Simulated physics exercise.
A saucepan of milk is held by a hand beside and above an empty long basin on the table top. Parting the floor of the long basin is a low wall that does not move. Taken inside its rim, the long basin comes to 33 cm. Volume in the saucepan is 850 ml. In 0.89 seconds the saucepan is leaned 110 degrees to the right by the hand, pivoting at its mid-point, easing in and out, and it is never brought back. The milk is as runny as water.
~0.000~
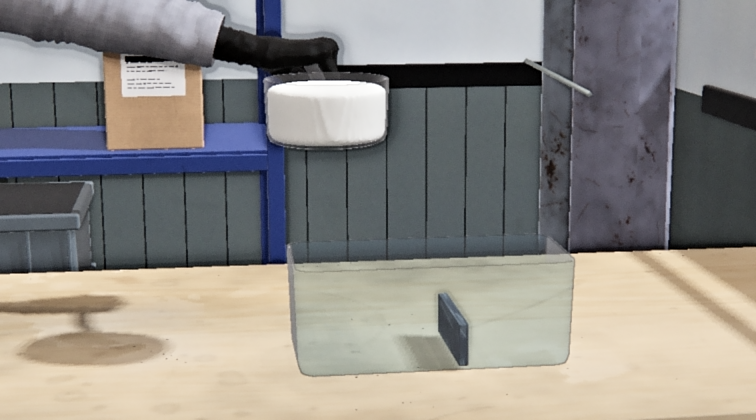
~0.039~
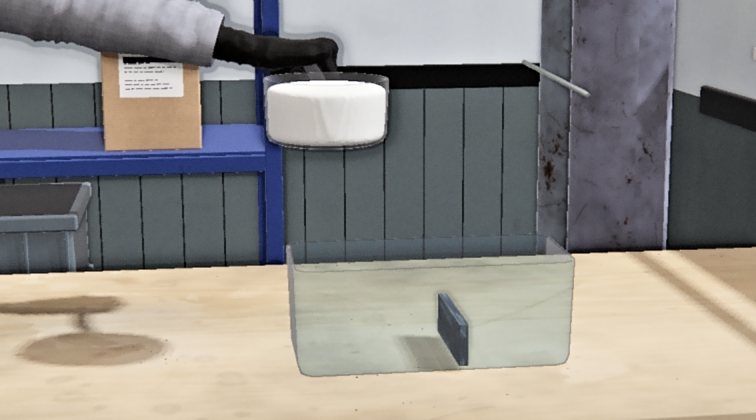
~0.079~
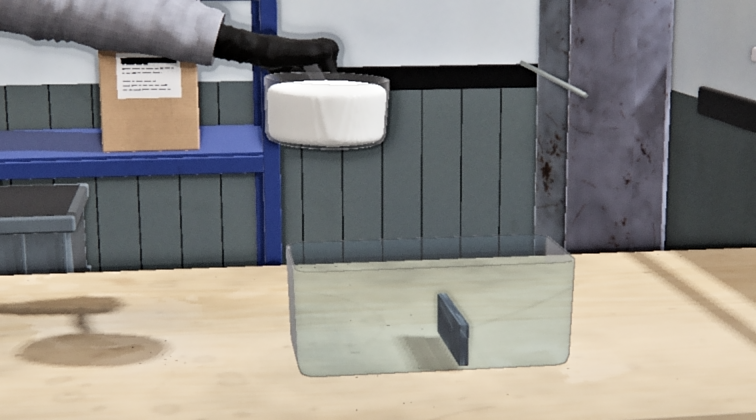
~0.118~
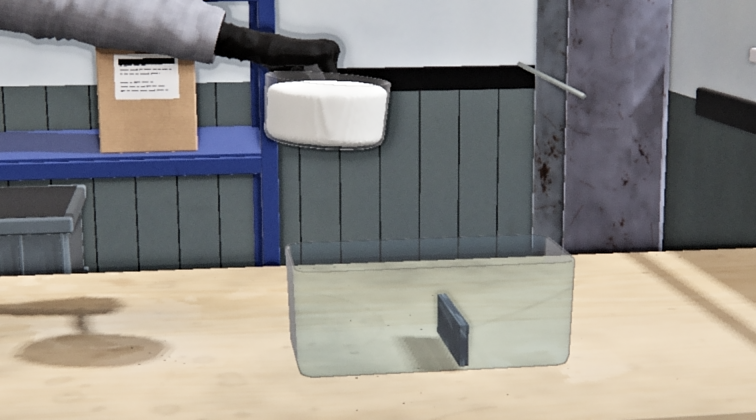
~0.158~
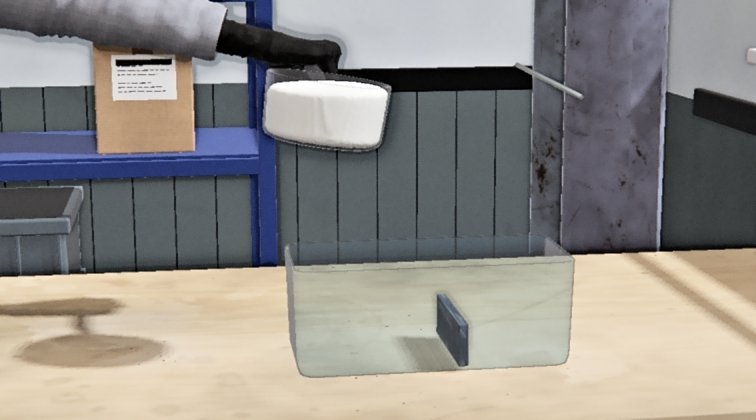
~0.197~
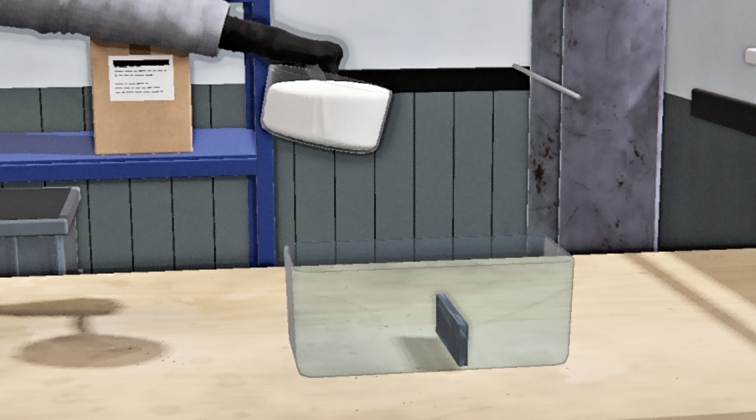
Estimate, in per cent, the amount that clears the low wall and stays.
Roughly 43 percent.
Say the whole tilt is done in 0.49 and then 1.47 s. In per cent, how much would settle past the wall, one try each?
I'd say 20 percent on the first go, 55 percent on the next.
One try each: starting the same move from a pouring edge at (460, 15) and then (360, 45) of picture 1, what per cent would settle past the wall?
In turn about 70 and 15 per cent.
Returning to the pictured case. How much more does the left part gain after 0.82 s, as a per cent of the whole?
About 14 percent.
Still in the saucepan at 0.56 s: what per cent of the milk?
I reckon about 46 in a hundred is still held.
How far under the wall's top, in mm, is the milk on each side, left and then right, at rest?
Close to 34 mm left and close to 30 mm right.
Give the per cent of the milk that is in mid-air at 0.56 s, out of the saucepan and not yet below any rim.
Near 42 per cent of it all.
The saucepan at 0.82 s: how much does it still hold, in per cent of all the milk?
About 6 % is still there.
After 0.56 s the tilt is 76° and 47 per cent is still to pour, 5 is left of the wall and 6 right of it.
After 0.82 s the tilt is 108° and 6 per cent is still to pour, 40 is left of the wall and 43 right of it.
After 1.09 s the tilt is 110° and 0 per cent is still to pour, 54 is left of the wall and 43 right of it.
After 1.39 s the tilt is 110° and 0 per cent is still to pour, 54 is left of the wall and 43 right of it.
In the end 54 per cent lies left of the wall, 43 right of it and 3 outside.
